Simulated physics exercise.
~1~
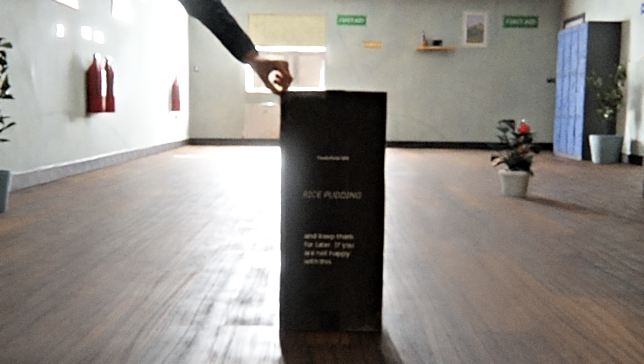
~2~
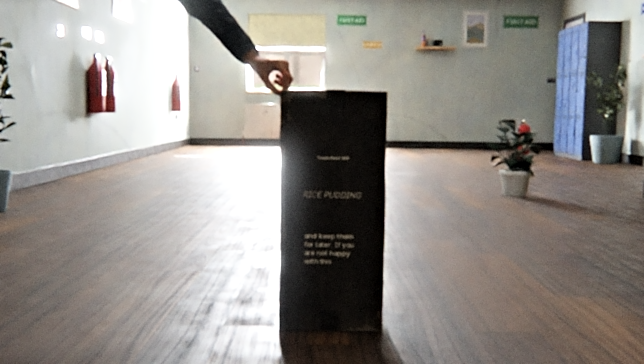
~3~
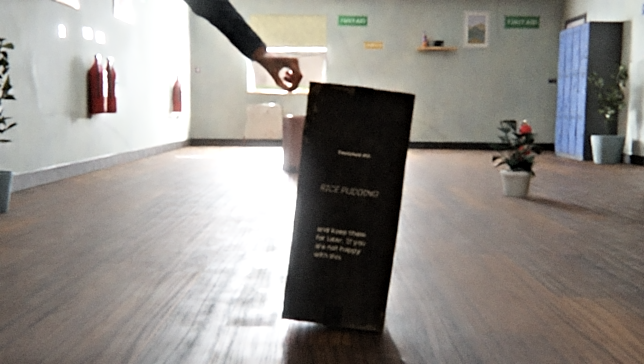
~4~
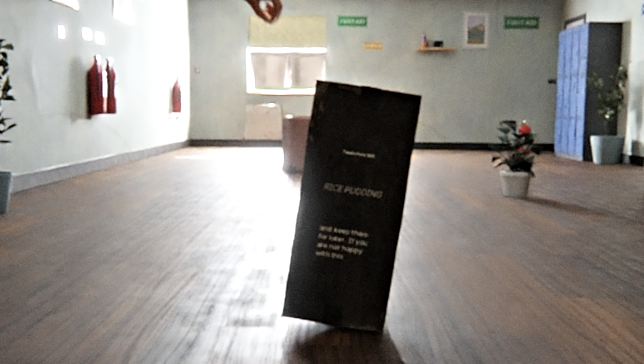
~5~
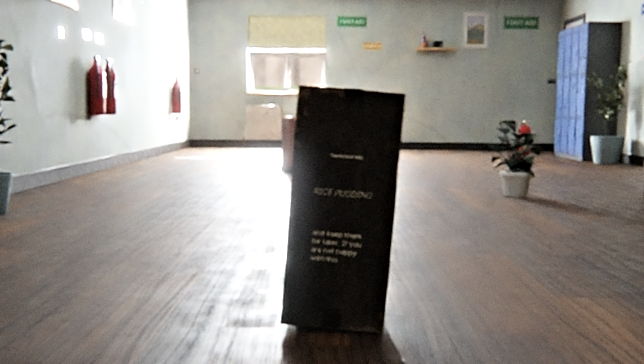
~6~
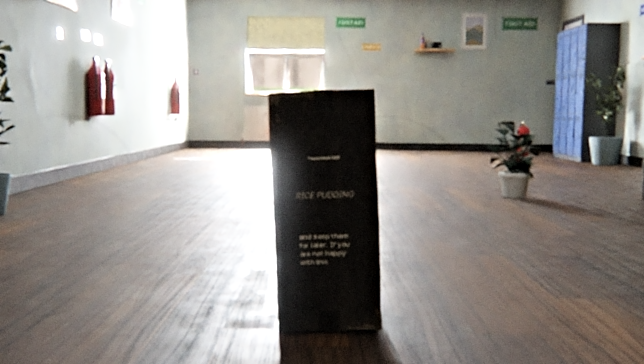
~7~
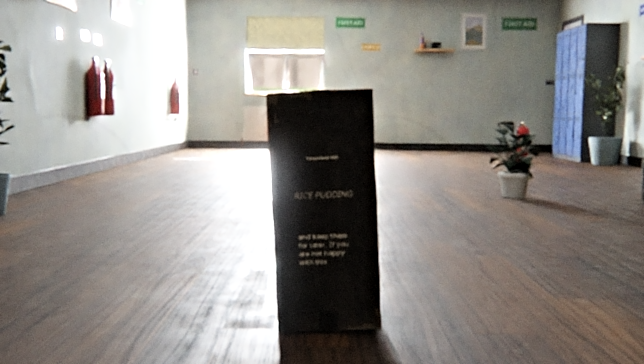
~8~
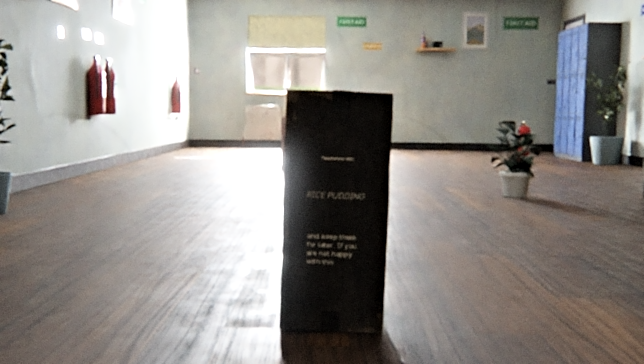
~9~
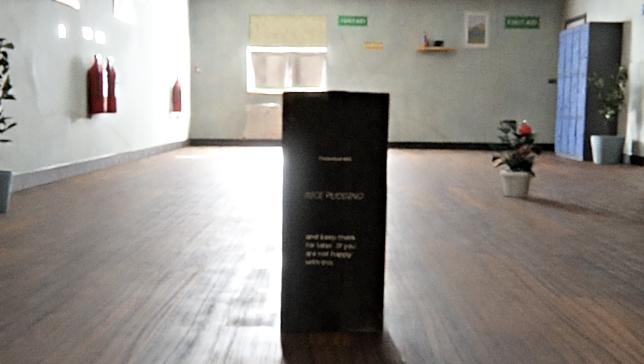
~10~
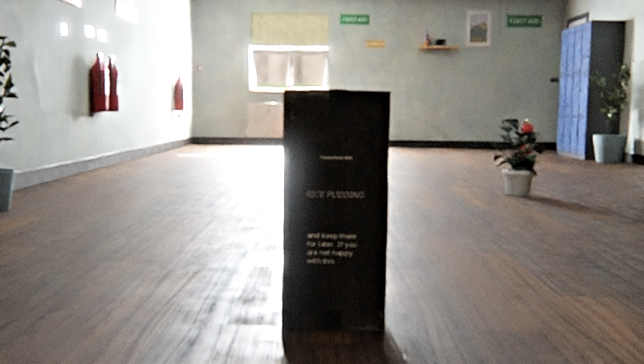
A tall black box with white lettering that reads "rice pudding" stands on a brown wooden floor, seen from low down in a bright, pale-walled room. Red extinguishers hang on the left wall, a window is behind, and a potted plant with red blooms and blue lockers are to the right. A hand at the box's top edge pushes it, and it tips to the right as the hand lets go and withdraws upward. The box rocks back past upright, leans slightly left, then returns and settles standing upright.
